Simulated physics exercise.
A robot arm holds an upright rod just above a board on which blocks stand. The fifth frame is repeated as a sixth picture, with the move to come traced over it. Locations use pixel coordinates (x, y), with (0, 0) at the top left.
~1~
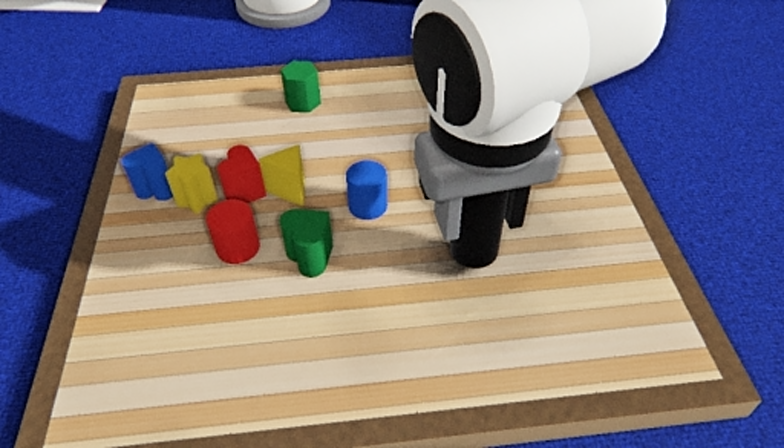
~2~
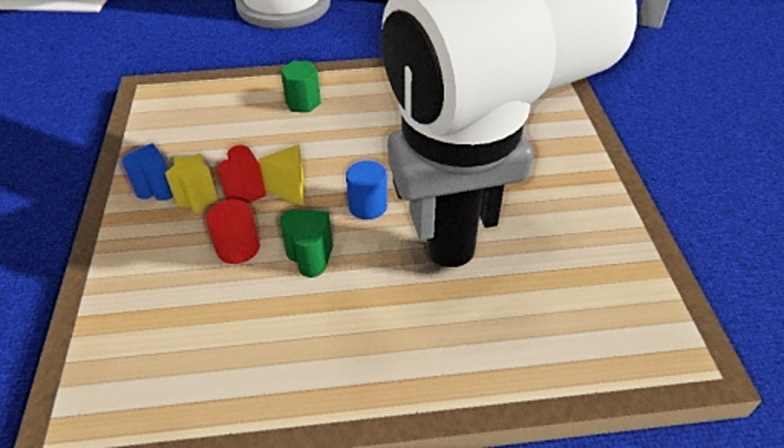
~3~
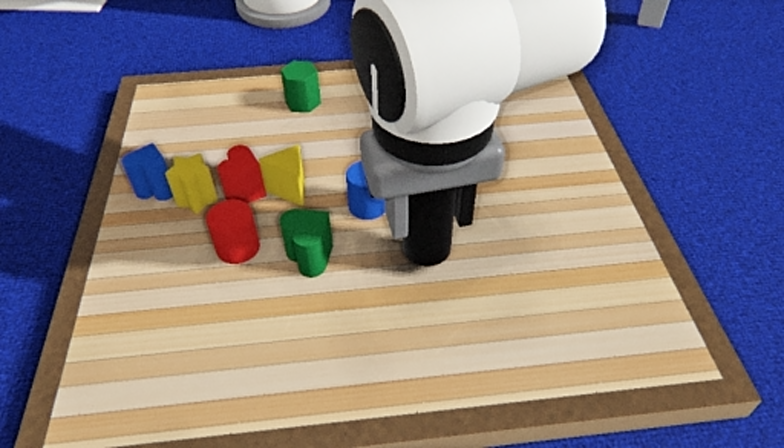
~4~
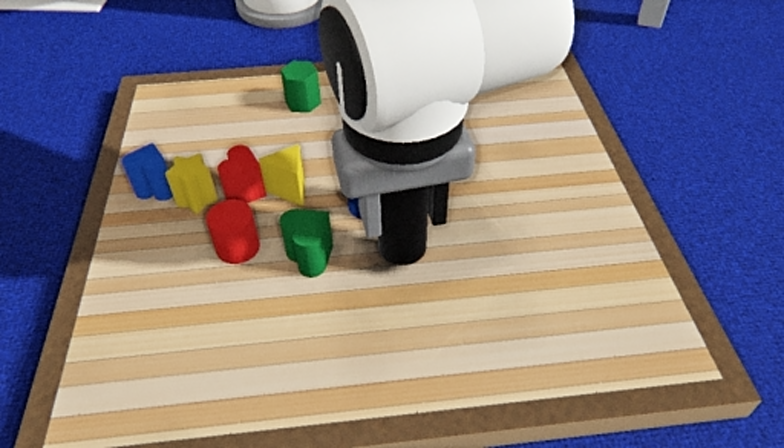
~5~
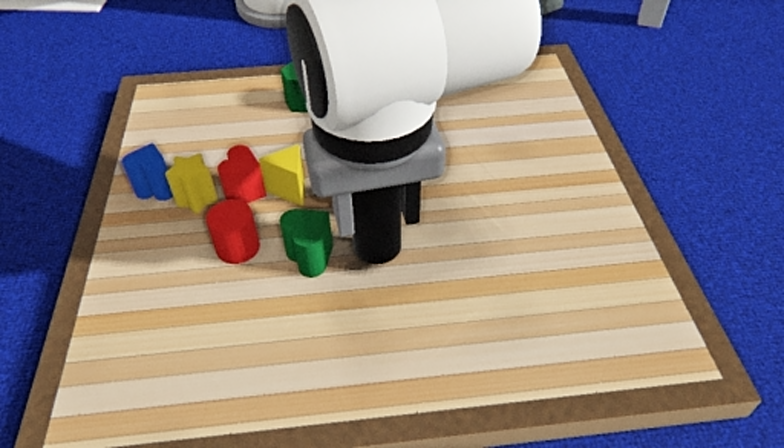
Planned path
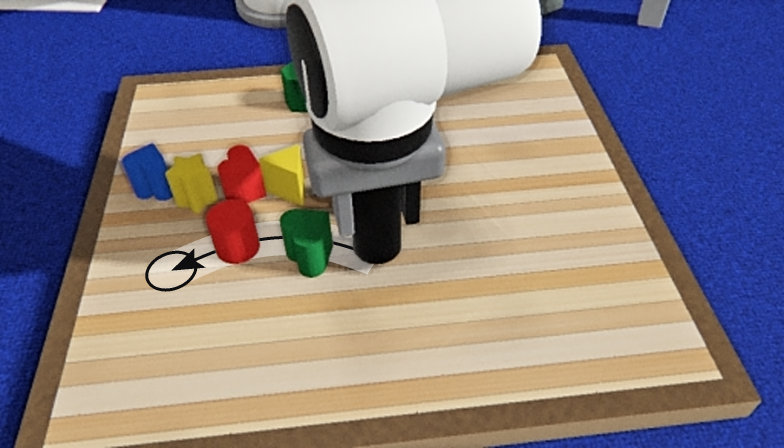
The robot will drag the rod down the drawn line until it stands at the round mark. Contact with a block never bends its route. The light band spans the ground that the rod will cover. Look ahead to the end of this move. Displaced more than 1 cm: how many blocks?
I predict two.
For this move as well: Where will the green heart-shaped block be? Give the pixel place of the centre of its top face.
So, by the moment the path ends, you'll find the top centre of the green heart-shaped block at (242, 244).
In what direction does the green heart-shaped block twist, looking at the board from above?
From overhead, the rotation is counterclockwise.
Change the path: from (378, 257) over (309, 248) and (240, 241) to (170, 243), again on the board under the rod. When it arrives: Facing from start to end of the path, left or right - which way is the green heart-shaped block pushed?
Taking start-to-end as forward, the block's sideways shift goes to the left.
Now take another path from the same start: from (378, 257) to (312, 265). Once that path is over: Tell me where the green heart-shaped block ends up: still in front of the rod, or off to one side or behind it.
It rides in front to the end.
Drawn move, from (378, 257) over (312, 239) and (241, 243) to (171, 271).
On the path given first. One third of the way, rod at (310, 228); green heart-shaped block at (269, 228), turned 60° anticlockwise.
Two thirds of the way, rod at (238, 233); red disc at (183, 222); green heart-shaped block at (244, 243), turned 105° anticlockwise.
At the end, rod at (167, 260); red disc at (108, 241); green heart-shaped block at (242, 244), turned 115° anticlockwise; blue disc still.
